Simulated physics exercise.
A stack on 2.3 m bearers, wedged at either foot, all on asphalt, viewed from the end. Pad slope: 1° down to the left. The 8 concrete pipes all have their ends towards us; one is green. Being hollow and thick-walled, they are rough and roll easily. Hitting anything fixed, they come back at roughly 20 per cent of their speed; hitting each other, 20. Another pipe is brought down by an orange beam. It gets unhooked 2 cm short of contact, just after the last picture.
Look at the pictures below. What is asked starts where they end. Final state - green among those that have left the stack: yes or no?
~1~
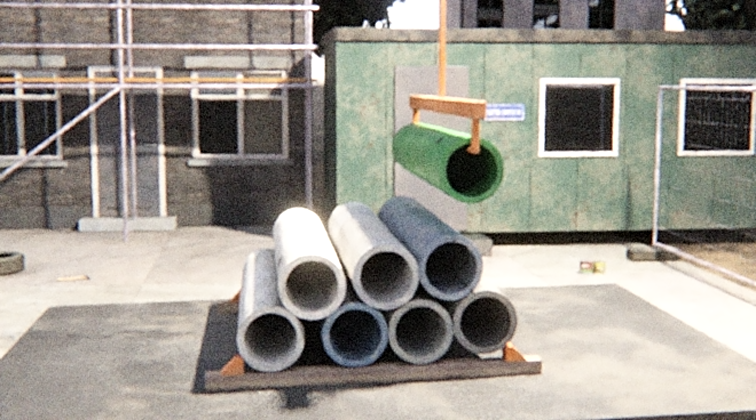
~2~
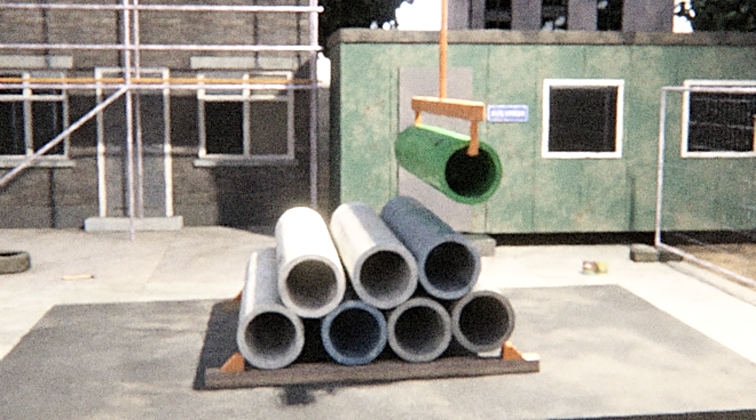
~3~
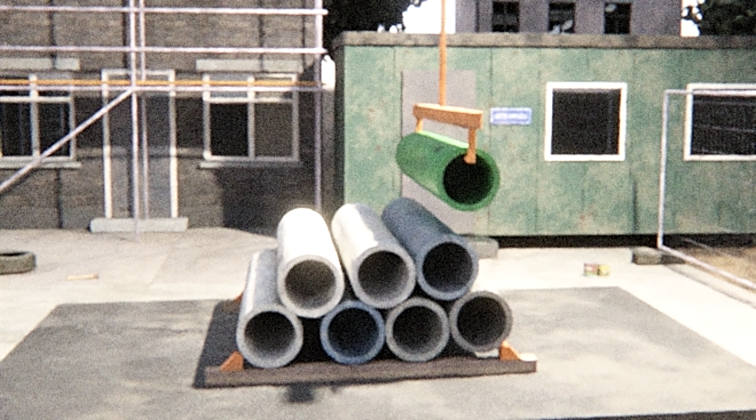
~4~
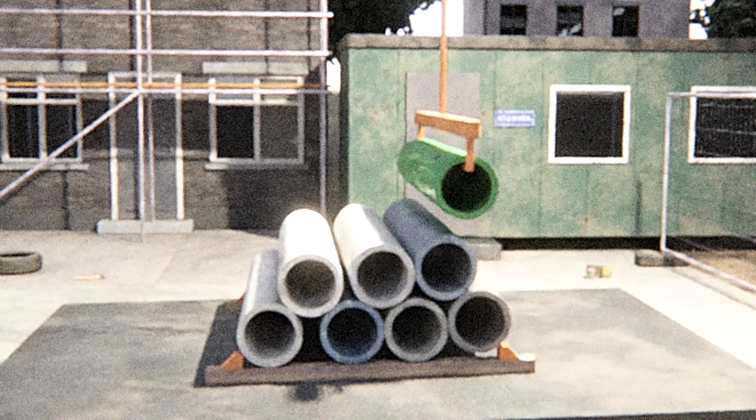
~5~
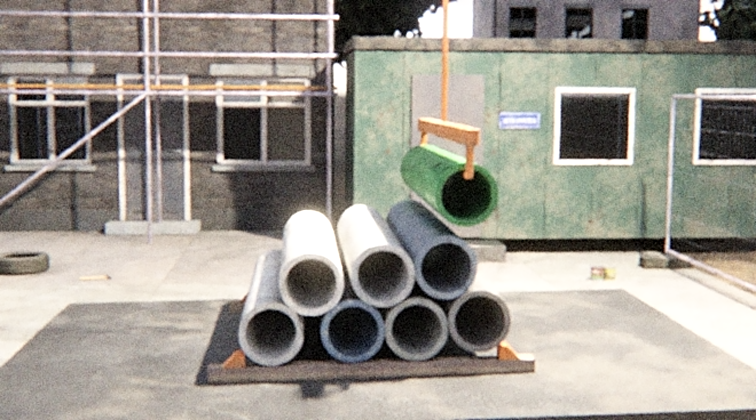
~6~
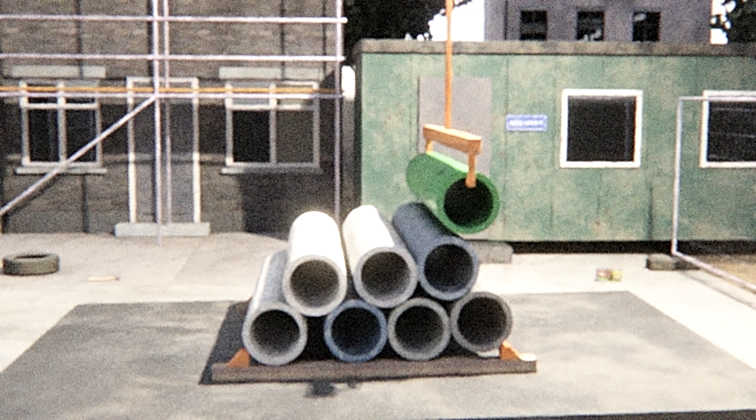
Yes, it is.
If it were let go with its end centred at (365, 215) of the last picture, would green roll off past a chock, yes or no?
If so, green is retained.
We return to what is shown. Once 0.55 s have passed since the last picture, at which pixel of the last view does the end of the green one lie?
Roughly at (501, 231) in the last picture.
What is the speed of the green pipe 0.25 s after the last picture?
Close to 0.4 m/s then.
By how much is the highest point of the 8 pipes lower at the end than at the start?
65 cm.
Then, 0.25 s after the last picture, green is up on others, 20 cm inside the right chock, rolling right; 0 off the stack.
Then, 0.55 s after the last picture, green is up on others, 5 cm inside the right chock, rolling right; 0 off the stack.
Then, 0.75 s after the last picture, green is beyond the right chock, rolling right; 1 off the stack.
At rest (1.95 s after the last picture), green is beyond the right chock; 1 off the stack.
